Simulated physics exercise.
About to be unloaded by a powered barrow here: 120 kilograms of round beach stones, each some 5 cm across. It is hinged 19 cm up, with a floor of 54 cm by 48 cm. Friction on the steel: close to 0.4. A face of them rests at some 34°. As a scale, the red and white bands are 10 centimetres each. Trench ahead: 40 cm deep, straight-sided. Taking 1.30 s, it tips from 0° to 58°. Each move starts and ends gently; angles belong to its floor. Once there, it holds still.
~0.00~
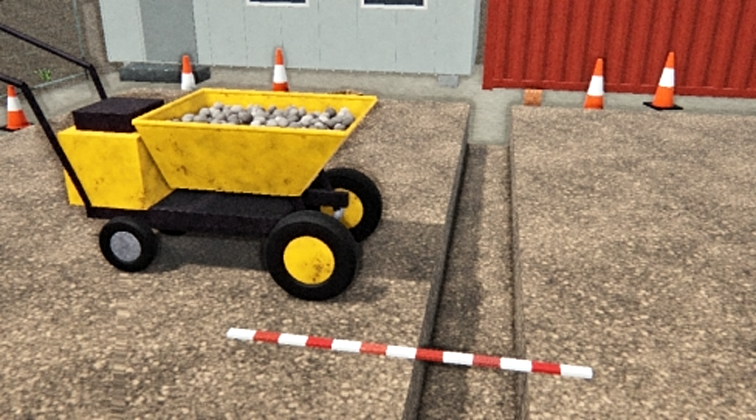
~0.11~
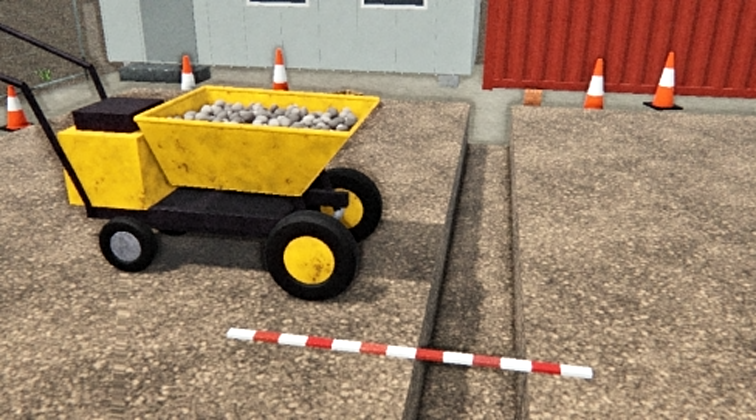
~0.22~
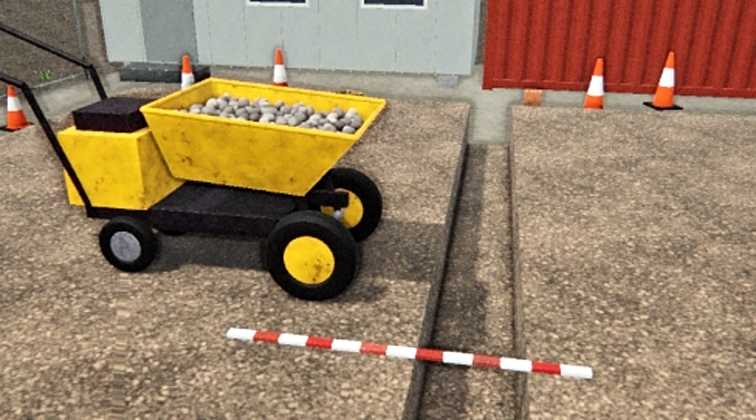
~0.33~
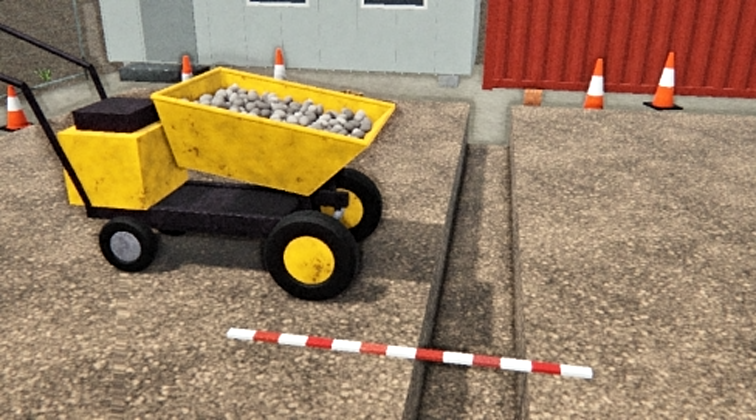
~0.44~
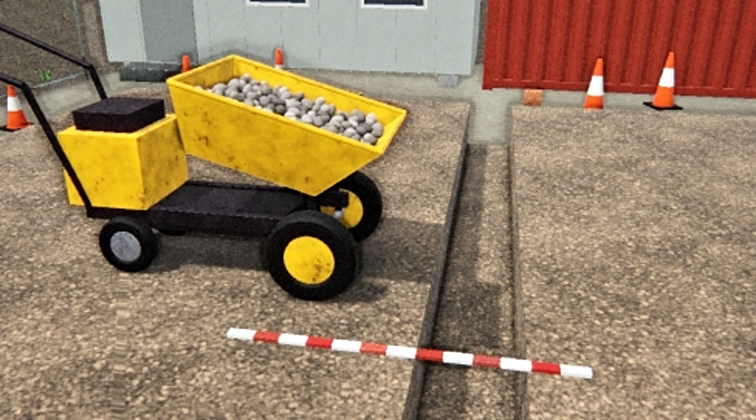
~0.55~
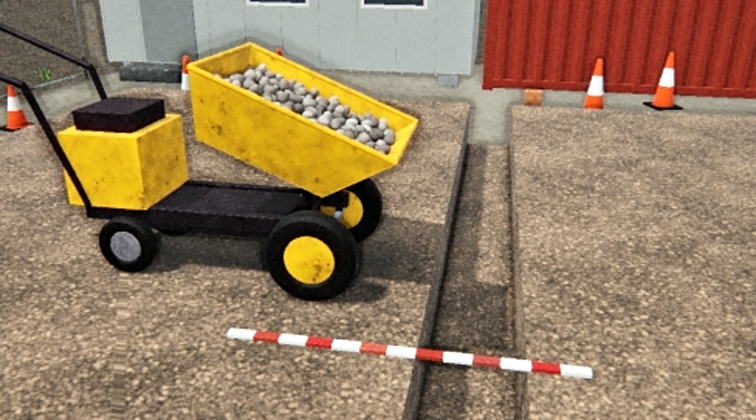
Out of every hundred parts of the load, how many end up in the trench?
Close to 71 in a hundred.
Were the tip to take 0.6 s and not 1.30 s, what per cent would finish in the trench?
About 55 percent, I'd say.
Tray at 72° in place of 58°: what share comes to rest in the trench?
Roughly 80 per cent would end in the trench.
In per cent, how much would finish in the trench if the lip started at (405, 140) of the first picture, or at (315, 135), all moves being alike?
Roughly 35 percent for the first, and 80 percent for the second.
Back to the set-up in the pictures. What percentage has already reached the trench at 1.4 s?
Close to 20 per cent at that time.
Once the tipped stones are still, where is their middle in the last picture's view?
(481, 348).
After 1.0 s the floor is at 49°; 100 % in the tray; the foremost stones are at (435, 187).
After 1.4 s the floor is at 58°; 79 % in the tray, 20 % in the trench; the foremost stones are at (521, 325).
After 1.8 s the floor is at 58°; 49 % in the tray, 42 % in the trench, 9 % past the trench; the foremost stones are at (615, 295).
After 3.7 s the floor is at 58°; 19 % in the tray, 71 % in the trench, 10 % past the trench; the foremost stones are at (678, 298).
